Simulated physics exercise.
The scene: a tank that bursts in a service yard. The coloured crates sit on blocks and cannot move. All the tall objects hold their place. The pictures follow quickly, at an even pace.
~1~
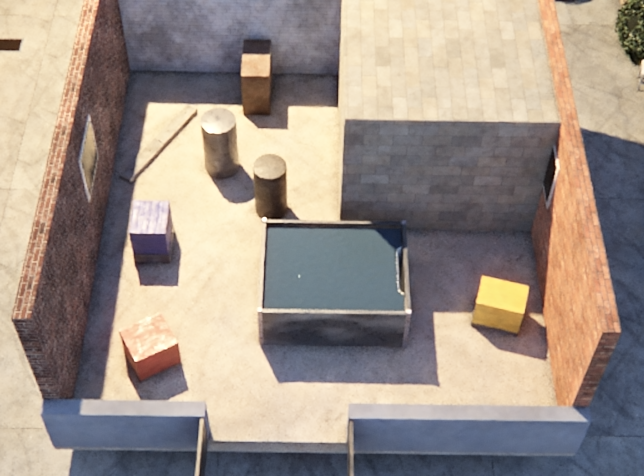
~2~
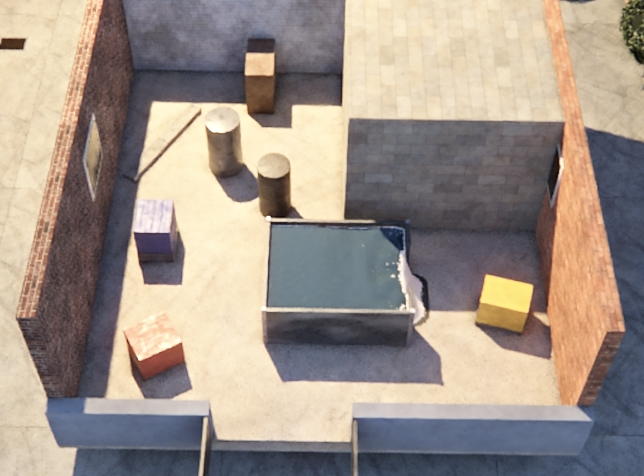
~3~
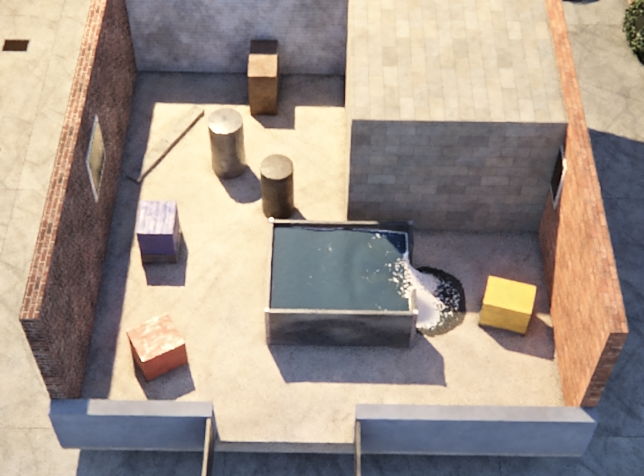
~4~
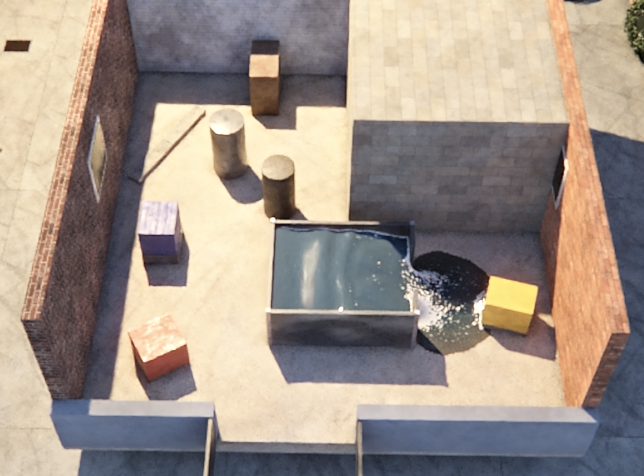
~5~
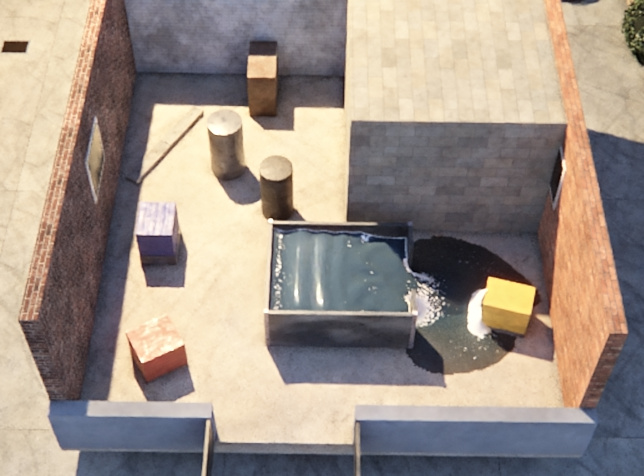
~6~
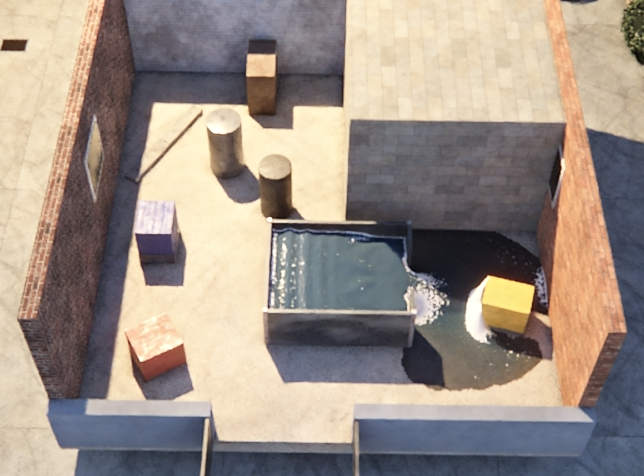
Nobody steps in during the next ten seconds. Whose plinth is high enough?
In the end: The blue crate stays dry; the red crate gets wet; the yellow crate gets wet.
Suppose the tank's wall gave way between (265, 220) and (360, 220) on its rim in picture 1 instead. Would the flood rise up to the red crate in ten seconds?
Then: Red is soaked.
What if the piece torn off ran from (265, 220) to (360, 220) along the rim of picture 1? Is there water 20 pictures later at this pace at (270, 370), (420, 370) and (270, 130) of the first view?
One after the other: Clear, free of water, covered.
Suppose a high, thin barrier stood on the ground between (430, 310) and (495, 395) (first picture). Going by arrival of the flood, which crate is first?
It is the yellow-painted one.
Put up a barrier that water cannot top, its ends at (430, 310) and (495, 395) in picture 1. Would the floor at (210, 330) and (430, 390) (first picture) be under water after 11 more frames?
As listed: Not flooded, under water.
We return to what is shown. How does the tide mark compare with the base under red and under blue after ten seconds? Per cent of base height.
Near 300 and 70 in a hundred.
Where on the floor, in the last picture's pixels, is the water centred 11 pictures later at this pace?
At about (404, 304).
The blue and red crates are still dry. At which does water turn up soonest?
I say the blue one.
A moment on, water covers 20 % of the floor; the blue crate not reached, the red crate not reached, the yellow crate water round its plinth.
Next, water covers 20 % of the floor; the blue crate not reached, the red crate not reached, the yellow crate water round its plinth.
Then, water covers 35 % of the floor; the blue crate not reached, the red crate not reached, the yellow crate water round its plinth.
Later, water covers 65 % of the floor; the blue crate water round its plinth, the red crate water round its plinth, the yellow crate water round its plinth.
In the end, water covers 90 % of the floor; the blue crate stayed above the water, the red crate was topped, the yellow crate was topped.
